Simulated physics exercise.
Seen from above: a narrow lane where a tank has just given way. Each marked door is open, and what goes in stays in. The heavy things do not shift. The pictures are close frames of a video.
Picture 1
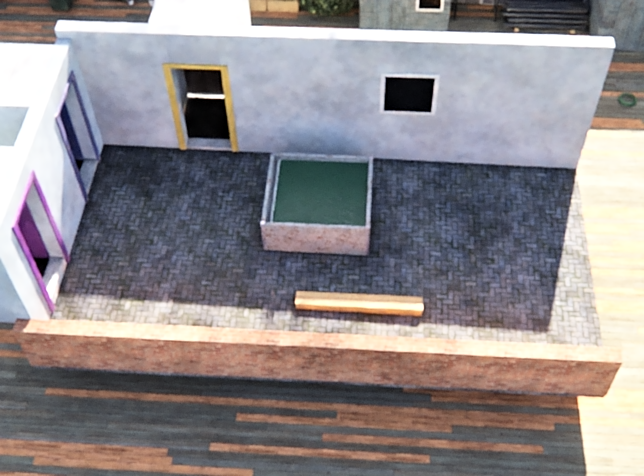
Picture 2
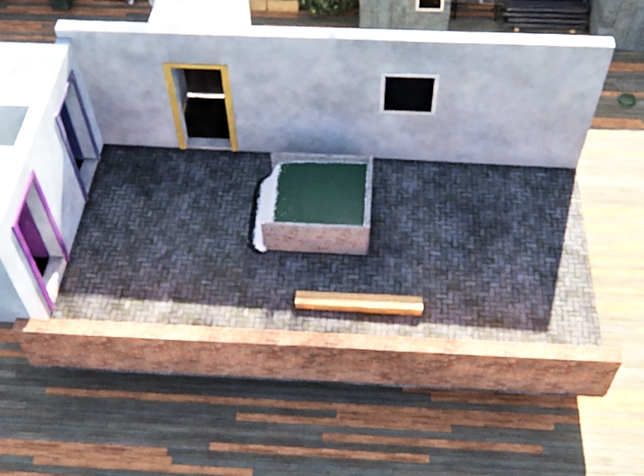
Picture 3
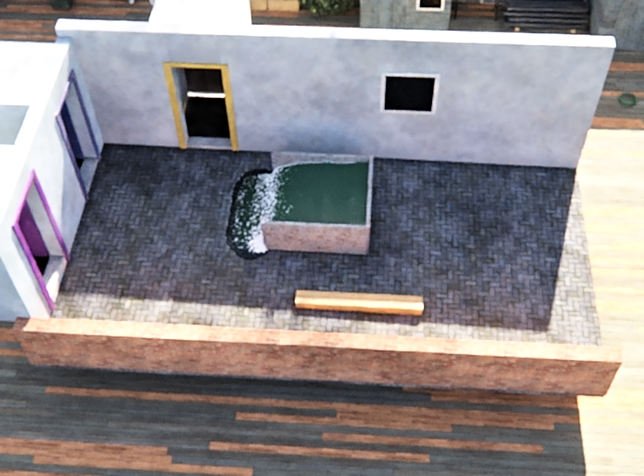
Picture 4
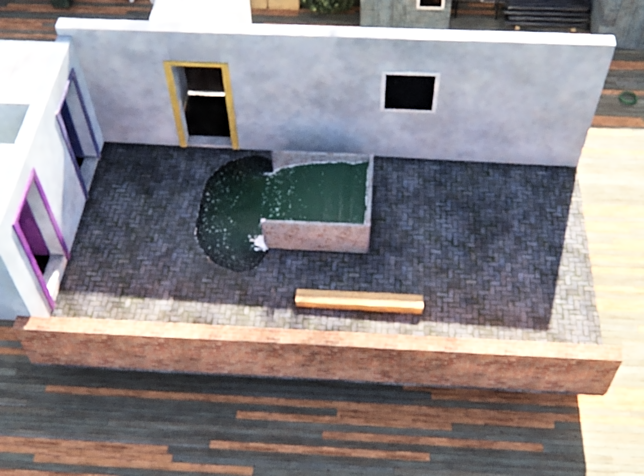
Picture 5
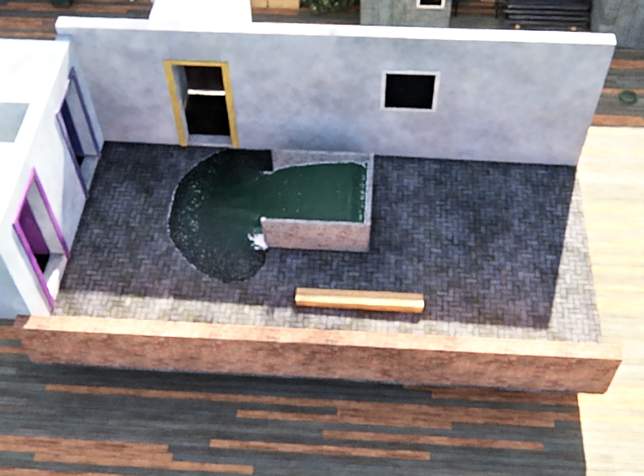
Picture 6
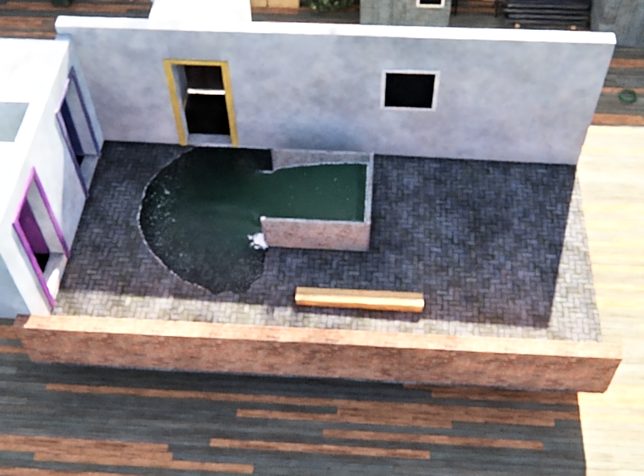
Green water pours from the tank's open left side and spreads leftward across the dark paving.
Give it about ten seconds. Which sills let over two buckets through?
In the end: The blue door takes more than that; the yellow door takes more than that; the purple door stays under that.
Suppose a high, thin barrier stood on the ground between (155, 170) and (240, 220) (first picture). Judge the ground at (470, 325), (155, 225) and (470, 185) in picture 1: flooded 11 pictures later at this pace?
One after the other: Free of water, under water, dry.
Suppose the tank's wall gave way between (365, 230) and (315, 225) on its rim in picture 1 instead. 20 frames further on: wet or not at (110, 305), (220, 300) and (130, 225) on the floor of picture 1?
As listed: Covered, covered, clear.
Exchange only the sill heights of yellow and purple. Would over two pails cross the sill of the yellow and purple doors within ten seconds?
My reading: Yellow stays under, purple passes that mark.
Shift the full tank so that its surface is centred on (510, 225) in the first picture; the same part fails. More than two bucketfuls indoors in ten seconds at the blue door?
My reading: The blue one lets more in.
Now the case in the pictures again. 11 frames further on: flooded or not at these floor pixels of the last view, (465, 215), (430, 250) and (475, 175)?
As listed: No water, no water, not flooded.
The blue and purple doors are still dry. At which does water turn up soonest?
It is the one in blue.
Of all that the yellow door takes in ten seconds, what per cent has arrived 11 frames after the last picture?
About 35 per cent.
A moment on, water covers 30 % of the floor; the blue door under two buckets in, the yellow door under two buckets in, the purple door not reached.
Next, water covers 35 % of the floor; the blue door over two buckets in, the yellow door over two buckets in, the purple door wet at the sill, nothing in.
Then, water covers 35 % of the floor; the blue door far over two buckets in, the yellow door over two buckets in, the purple door wet at the sill, nothing in.
Later, water covers 55 % of the floor; the blue door far over two buckets in, the yellow door over two buckets in, the purple door wet at the sill, nothing in.
In the end, water covers 85 % of the floor; the blue door far over two buckets in, the yellow door over two buckets in, the purple door wet at the sill, nothing in.
